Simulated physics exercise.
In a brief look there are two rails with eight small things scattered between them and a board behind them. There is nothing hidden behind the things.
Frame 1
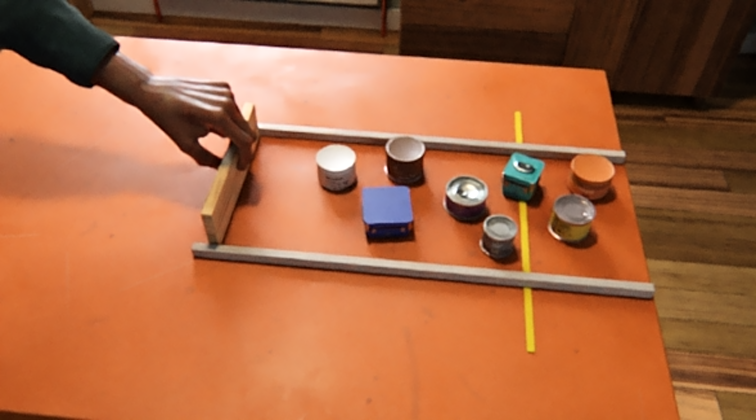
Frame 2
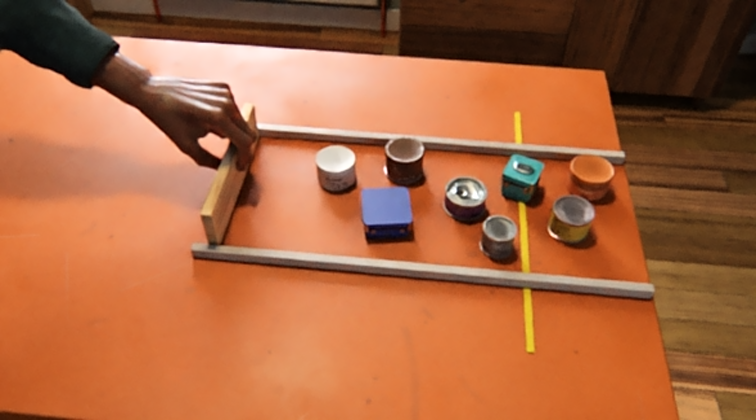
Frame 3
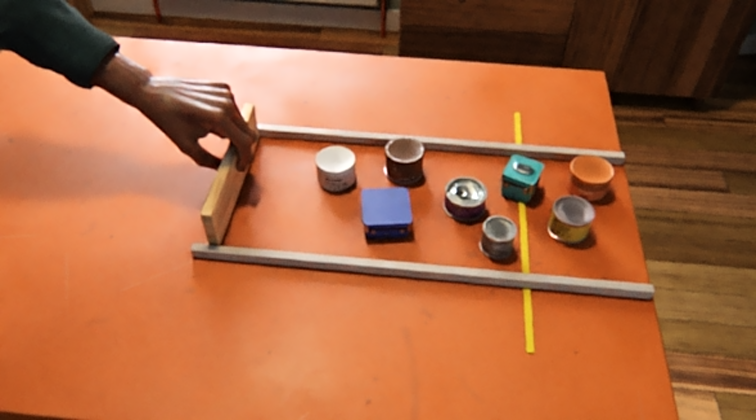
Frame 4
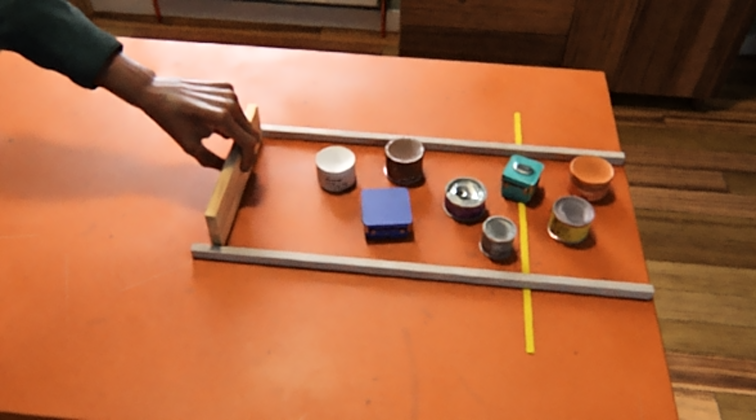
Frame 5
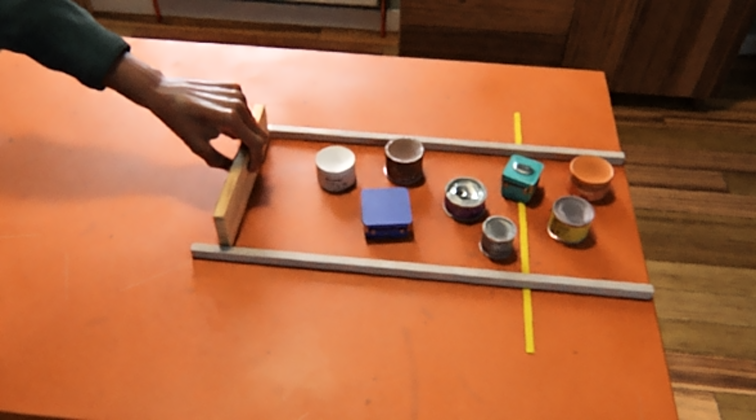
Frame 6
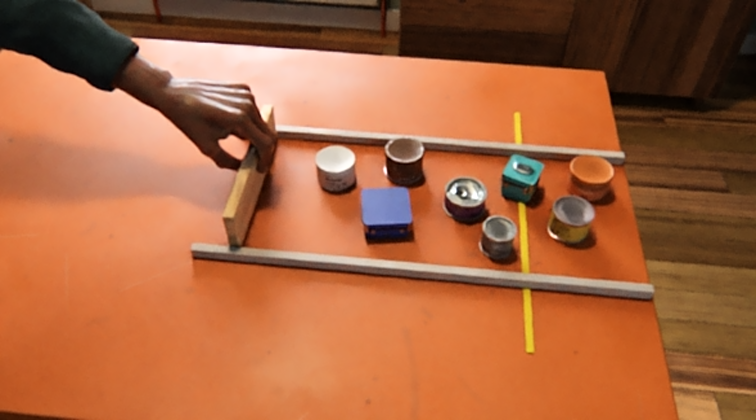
The footage shows a hand holding a wooden board upright between two rails on an orange table, with eight small containers scattered ahead of it near a yellow tape; the hand then slides the board slightly to the right.
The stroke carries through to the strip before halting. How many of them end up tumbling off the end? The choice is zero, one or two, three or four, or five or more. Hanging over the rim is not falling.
Count them up and nothing's fallen, not one.
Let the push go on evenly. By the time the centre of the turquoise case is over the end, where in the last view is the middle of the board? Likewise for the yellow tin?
Roughly (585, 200); for the second one, roughly (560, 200).
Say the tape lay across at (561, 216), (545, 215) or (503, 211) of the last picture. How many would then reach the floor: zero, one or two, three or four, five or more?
In turn: Either one or two, not one, no fall at all.
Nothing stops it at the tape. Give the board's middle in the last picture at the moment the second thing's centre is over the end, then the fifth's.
At (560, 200) for the second, at (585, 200) for the fifth.
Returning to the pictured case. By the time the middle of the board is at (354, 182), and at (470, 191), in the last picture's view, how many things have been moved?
Counting first: 2, next 6.
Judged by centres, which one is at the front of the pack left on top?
Orange tub.
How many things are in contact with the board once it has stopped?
Tally at the end: 3.
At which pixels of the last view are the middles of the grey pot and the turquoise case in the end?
Going in order, first (592, 250) and next (575, 173).
A little later, none off yet; orange tub at rest near (589, 178); yellow tin at rest near (571, 220); turquoise case at rest near (521, 179).
Next, none off yet; orange tub at rest near (589, 178); yellow tin at rest near (571, 220); turquoise case moving near (525, 178).
When it is over, the number that fall off is zero.
